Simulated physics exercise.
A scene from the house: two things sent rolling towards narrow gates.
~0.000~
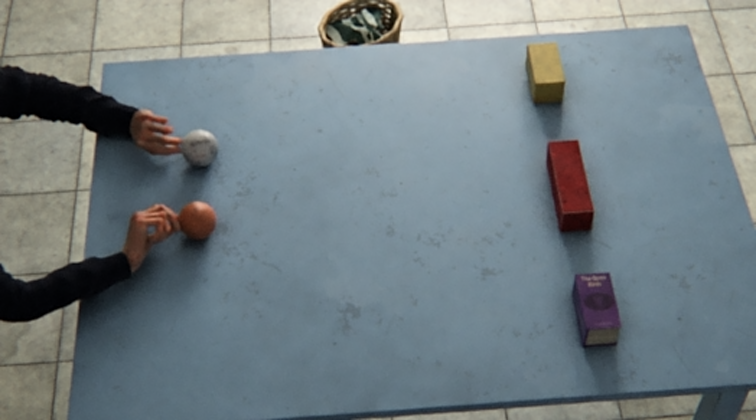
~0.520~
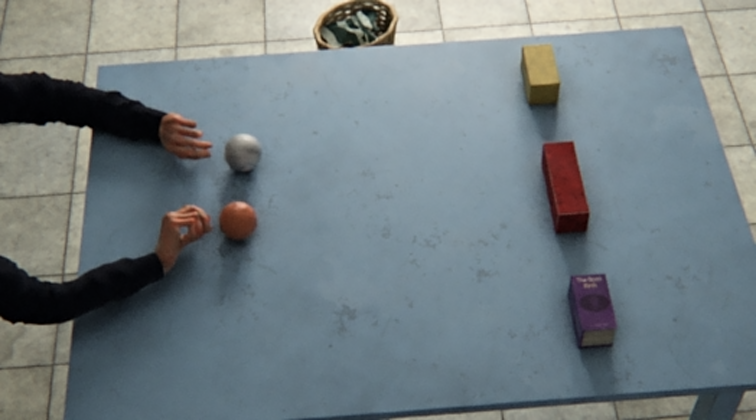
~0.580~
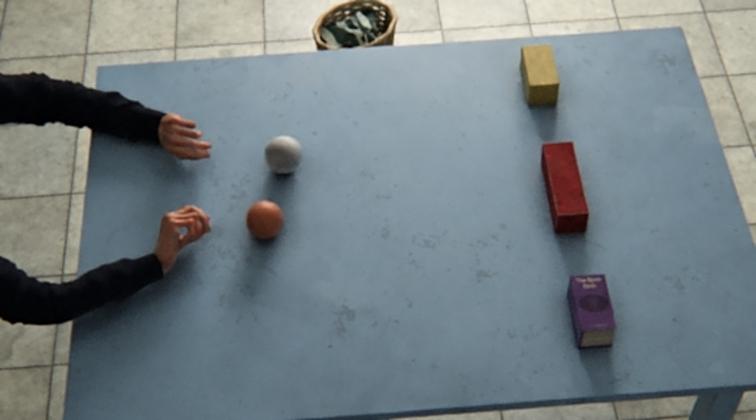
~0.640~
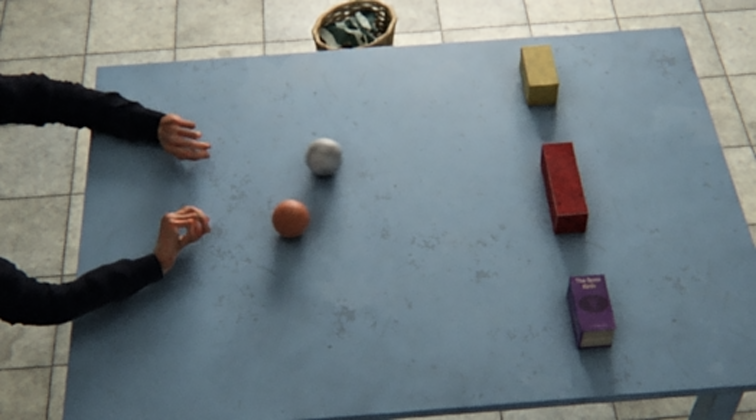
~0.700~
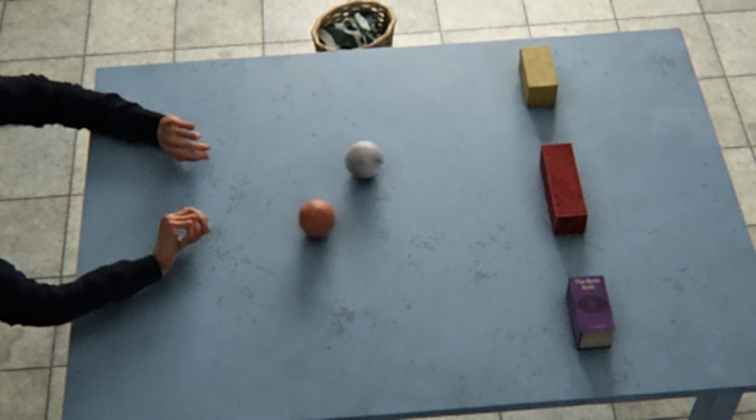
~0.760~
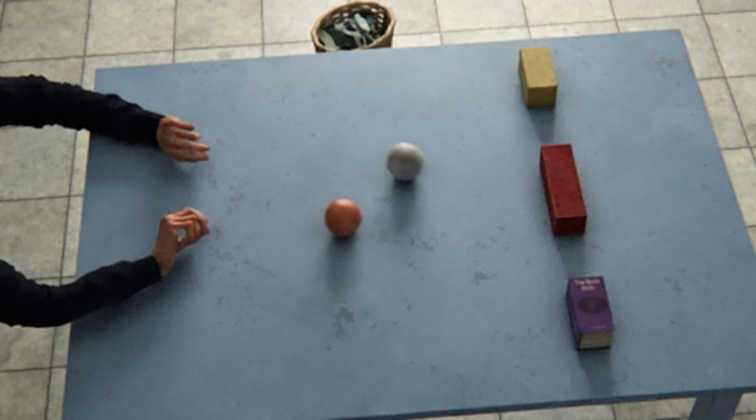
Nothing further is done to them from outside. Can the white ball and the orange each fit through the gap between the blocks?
As I see it, the white ball should strike one of the blocks; the orange should strike one of the blocks.
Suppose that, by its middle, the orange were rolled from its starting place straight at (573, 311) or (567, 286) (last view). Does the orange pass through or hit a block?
On the first target it is held back; on the second it is held back.
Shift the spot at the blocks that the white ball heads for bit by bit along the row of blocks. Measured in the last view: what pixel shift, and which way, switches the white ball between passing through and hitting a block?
Close to 20 pixels in the upward direction.
Around 0.96 s, white ball coming back near (522, 166); orange heading on near (430, 213).
Around 1.34 s, white ball heading on near (519, 173); orange coming back near (526, 216).
Around 1.86 s, white ball moving sideways near (520, 163); orange coming back near (510, 236).
Finally (2.3 s), the white ball is stopped, near (519, 161); the orange is stopped.
